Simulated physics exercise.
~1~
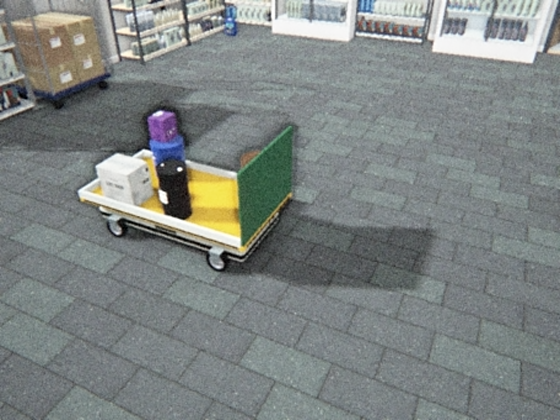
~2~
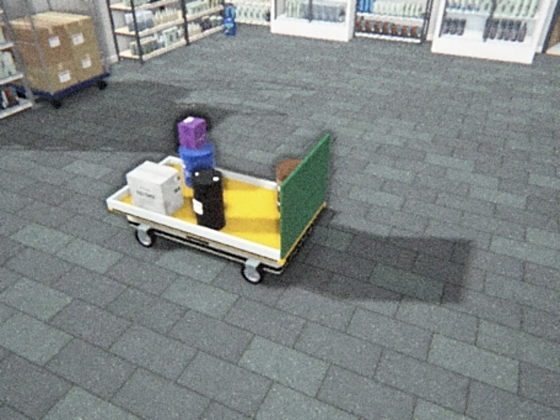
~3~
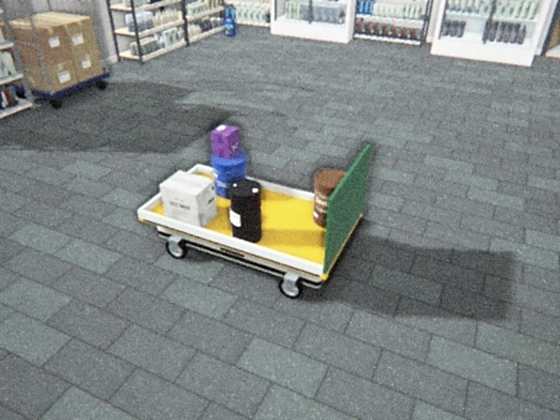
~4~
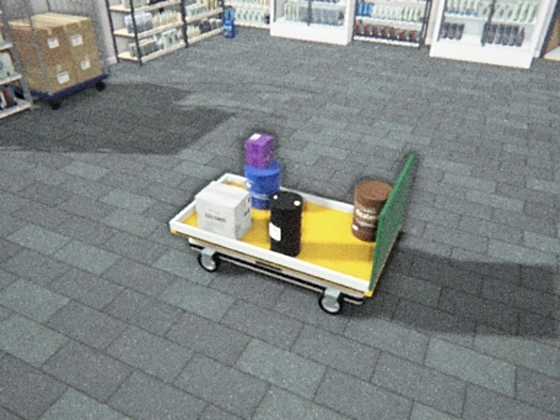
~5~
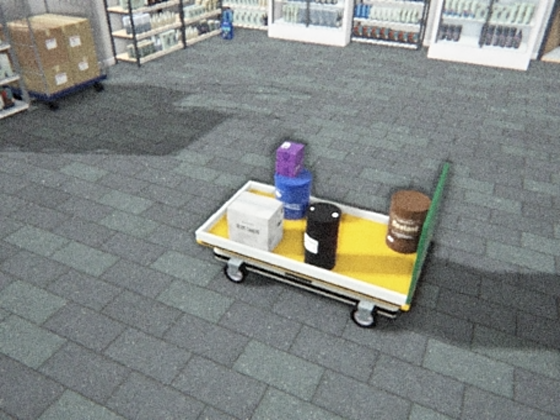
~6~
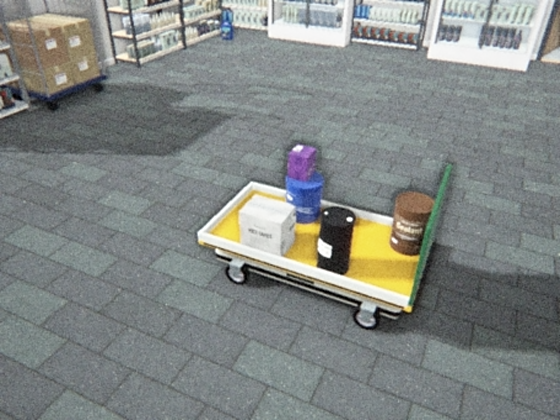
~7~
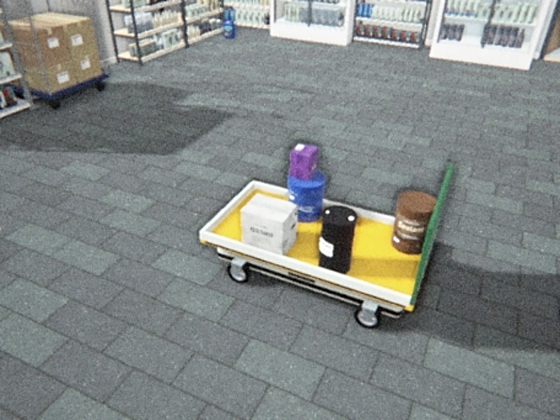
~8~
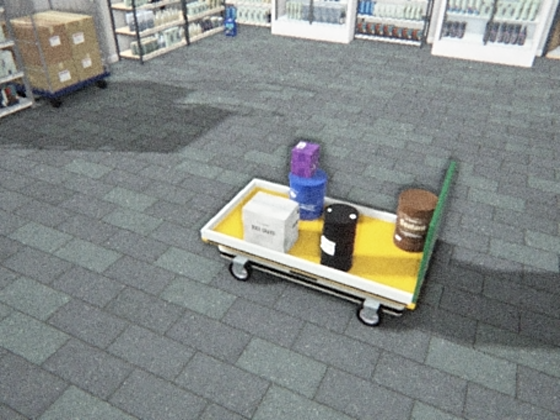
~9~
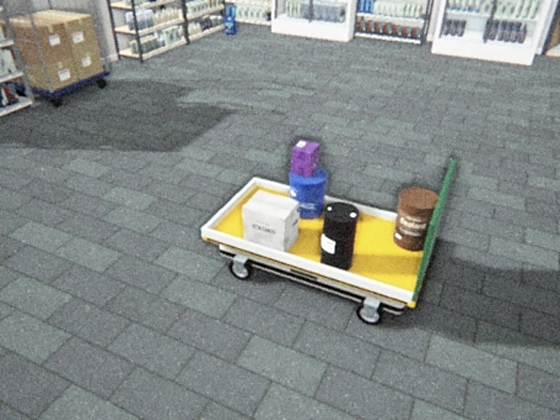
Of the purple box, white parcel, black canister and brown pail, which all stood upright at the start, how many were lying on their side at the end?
None of them were. The purple box, white parcel, black canister and brown pail were all still upright on the cart after it stopped.
